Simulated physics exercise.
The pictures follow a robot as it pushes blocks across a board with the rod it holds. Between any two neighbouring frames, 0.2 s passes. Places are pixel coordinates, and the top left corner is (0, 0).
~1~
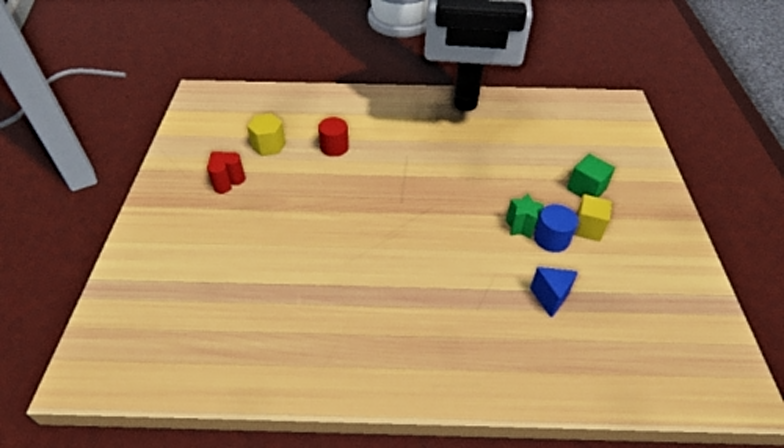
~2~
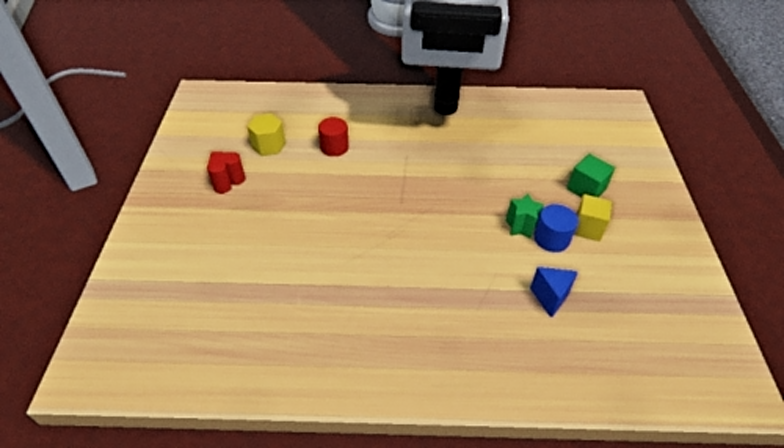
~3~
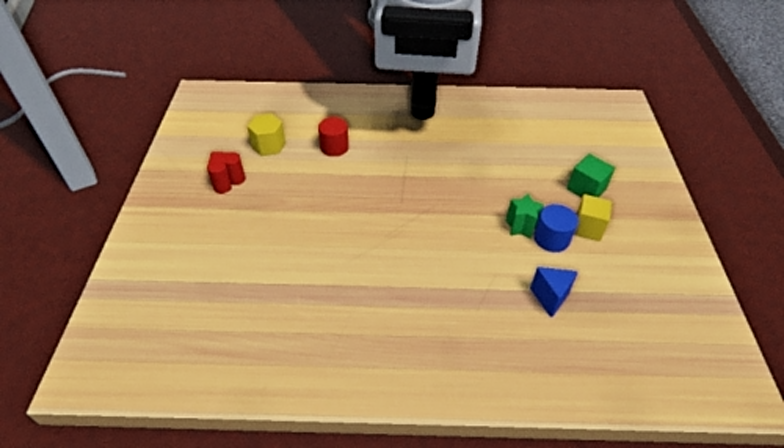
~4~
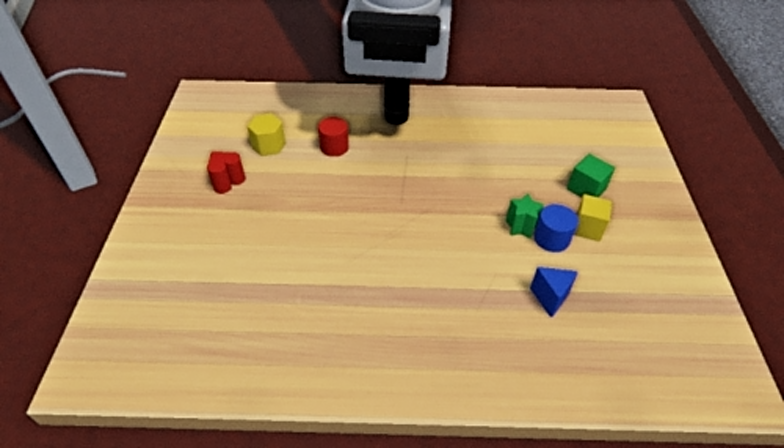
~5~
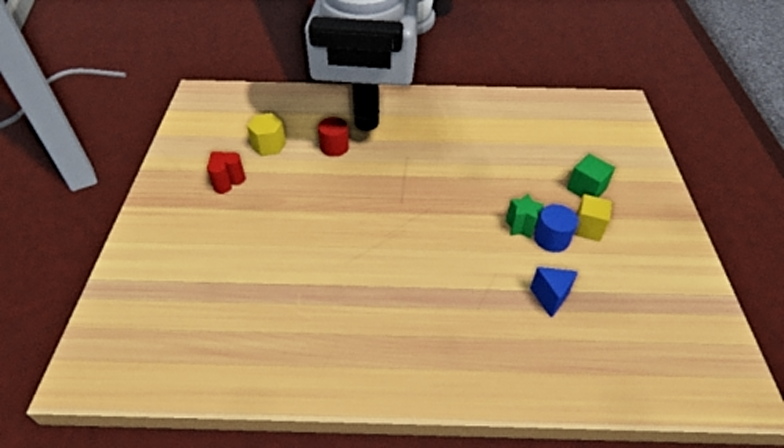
A robot arm's black rod moves left toward the red cylinder while the blocks stay still.
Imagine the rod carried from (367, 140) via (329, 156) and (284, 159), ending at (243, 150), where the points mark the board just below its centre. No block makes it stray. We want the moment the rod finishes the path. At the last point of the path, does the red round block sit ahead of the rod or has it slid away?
Prediction: Still leading.
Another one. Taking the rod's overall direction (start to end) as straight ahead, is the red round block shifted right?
Final answer: Yes.
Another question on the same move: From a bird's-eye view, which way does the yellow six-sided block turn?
Viewed from overhead, the yellow six-sided block winds up turned clockwise.
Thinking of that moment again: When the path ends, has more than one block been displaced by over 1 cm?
I believe so.
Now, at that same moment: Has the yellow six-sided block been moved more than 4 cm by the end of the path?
Answer: Yes.
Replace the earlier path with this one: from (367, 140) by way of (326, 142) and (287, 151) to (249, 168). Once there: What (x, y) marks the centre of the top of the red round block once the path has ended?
Somewhere near (252, 163).
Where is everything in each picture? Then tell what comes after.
Lower end of the rod at (465, 105), tops of blocks, red heart block at (221, 159), yellow six-sided block at (264, 123), red round block at (333, 125), in the first frame.
Rod at (446, 109), blocks as before, in the second frame.
Rod at (423, 113), blocks as before, in the third frame.
Rod at (396, 118), blocks as before, in the fourth frame.
Rod at (367, 124), red heart block at (221, 159), yellow six-sided block at (264, 123), red round block at (333, 125), in the fifth frame.
On the path given first. One third of the way, rod at (327, 140); red round block at (299, 131).
Two thirds of the way, rod at (280, 143); yellow six-sided block at (238, 115), turned 45° clockwise; red round block at (253, 131).
At the end, rod at (239, 134); red heart block not moved; yellow six-sided block at (224, 106), turned 75° clockwise; red round block at (211, 124).
